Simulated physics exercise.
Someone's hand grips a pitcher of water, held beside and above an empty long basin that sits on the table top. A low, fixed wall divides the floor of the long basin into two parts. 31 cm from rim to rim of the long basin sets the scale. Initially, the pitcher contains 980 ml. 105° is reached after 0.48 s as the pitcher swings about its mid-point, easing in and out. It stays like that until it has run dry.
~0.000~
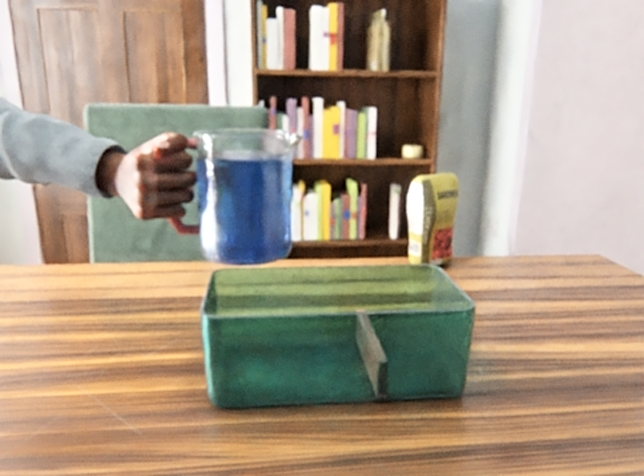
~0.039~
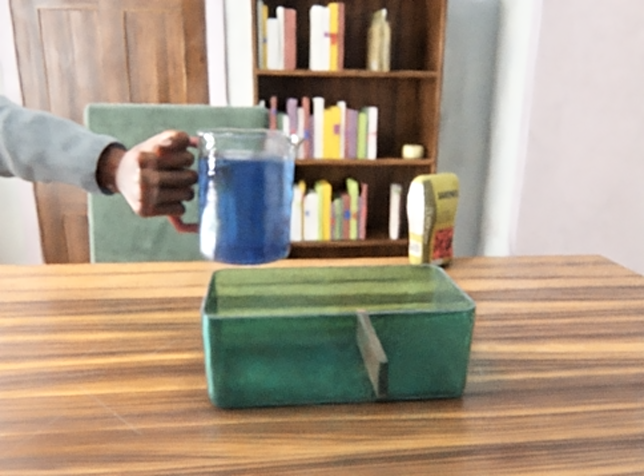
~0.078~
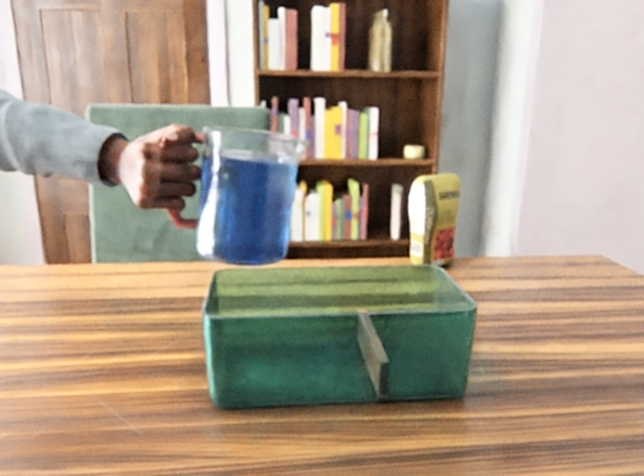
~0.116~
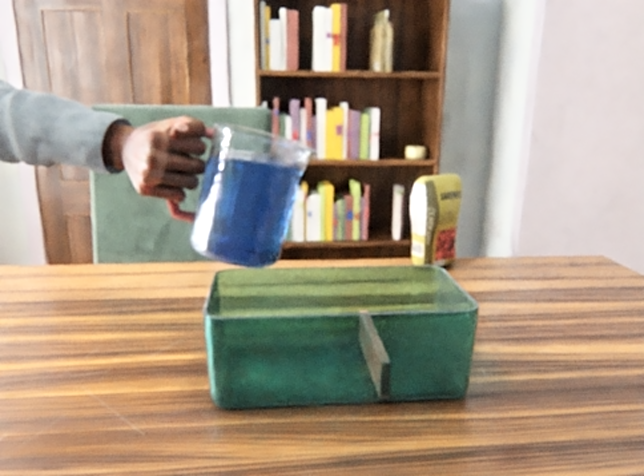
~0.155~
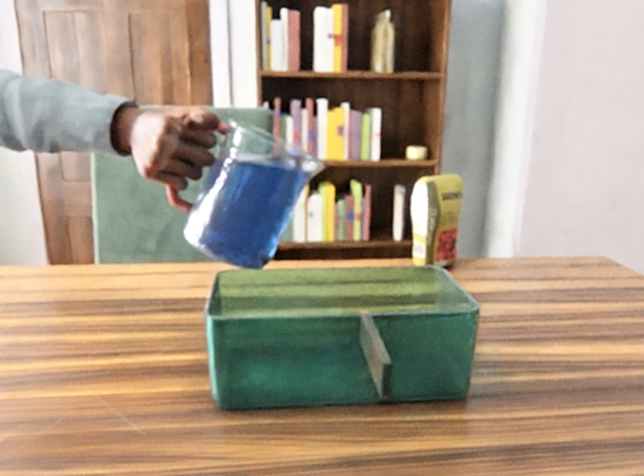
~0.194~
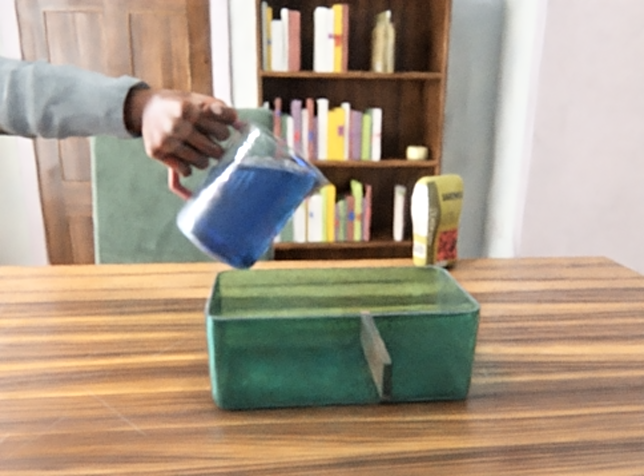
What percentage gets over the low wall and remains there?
19 %.
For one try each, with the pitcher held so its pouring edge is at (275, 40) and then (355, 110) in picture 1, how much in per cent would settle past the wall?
20 then 60 %.
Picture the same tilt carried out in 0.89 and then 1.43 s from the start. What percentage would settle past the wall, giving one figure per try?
Try 1: 30 %; try 2: 40 %.
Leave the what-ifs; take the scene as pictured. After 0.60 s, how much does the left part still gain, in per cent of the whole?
About 26 percent.
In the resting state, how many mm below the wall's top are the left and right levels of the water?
For the left, around 22 mm; for the right, around 34 mm.
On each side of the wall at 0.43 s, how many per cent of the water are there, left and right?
Left about 12, right about 5.
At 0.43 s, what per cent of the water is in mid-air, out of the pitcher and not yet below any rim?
It comes to about 20 percent.
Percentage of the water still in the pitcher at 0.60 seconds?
What remains is about 22 percent of it all.
After 0.43 s the tilt is 102° and 62 per cent is still to pour, 12 is left of the wall and 5 right of it.
After 0.60 s the tilt is 105° and 23 per cent is still to pour, 51 is left of the wall and 10 right of it.
After 0.78 s the tilt is 105° and 6 per cent is still to pour, 67 is left of the wall and 18 right of it.
After 0.98 s the tilt is 105° and 1 per cent is still to pour, 76 is left of the wall and 19 right of it.
In the end 78 per cent lies left of the wall, 19 right of it and 3 outside.
